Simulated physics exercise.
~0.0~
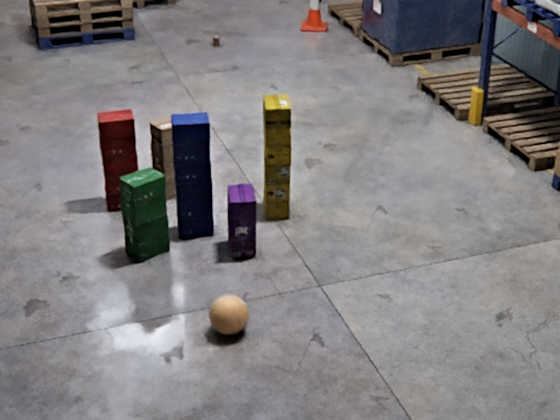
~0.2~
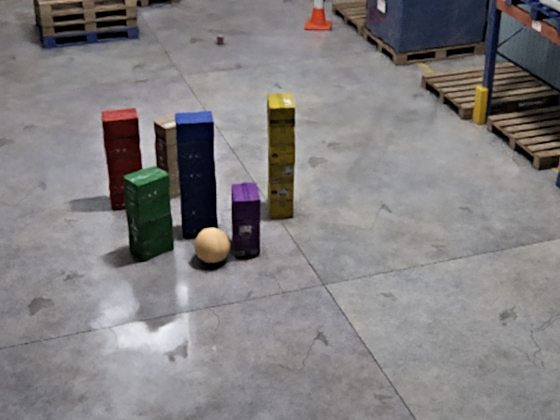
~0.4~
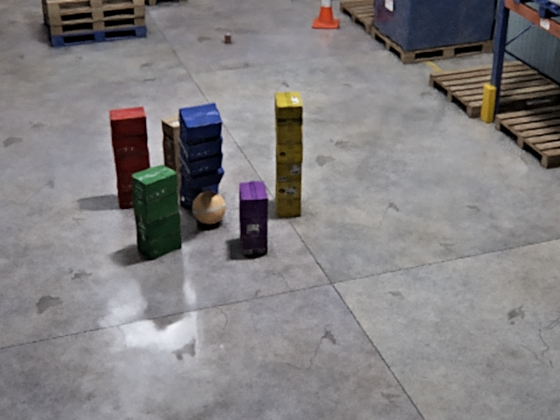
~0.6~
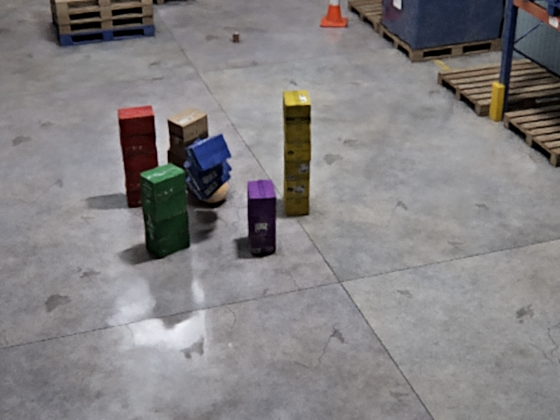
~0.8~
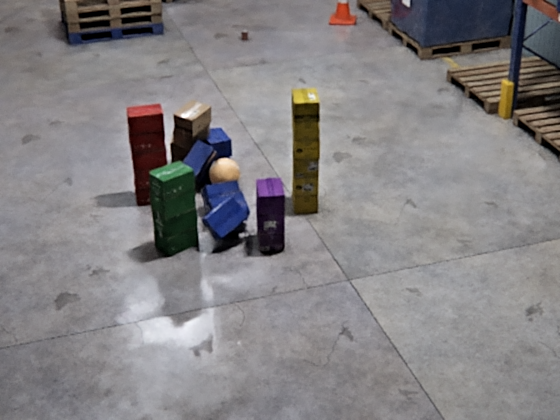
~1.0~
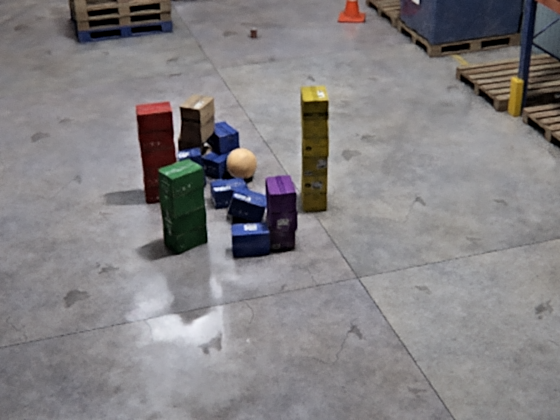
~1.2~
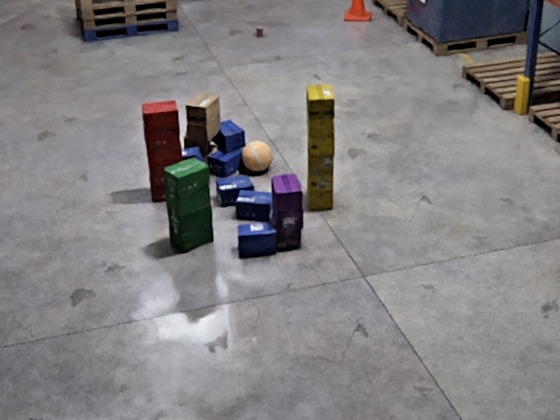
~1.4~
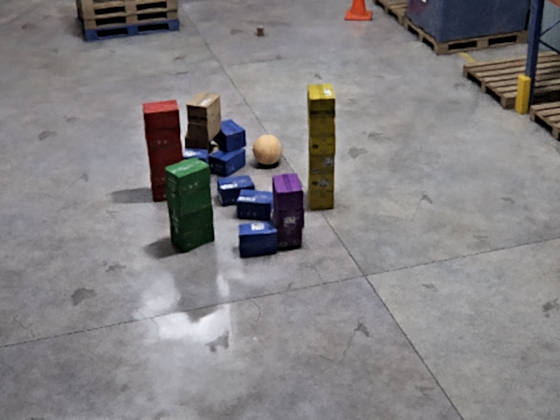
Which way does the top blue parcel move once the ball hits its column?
It moves down, dropping toward the floor as the blue column gives way beneath it.
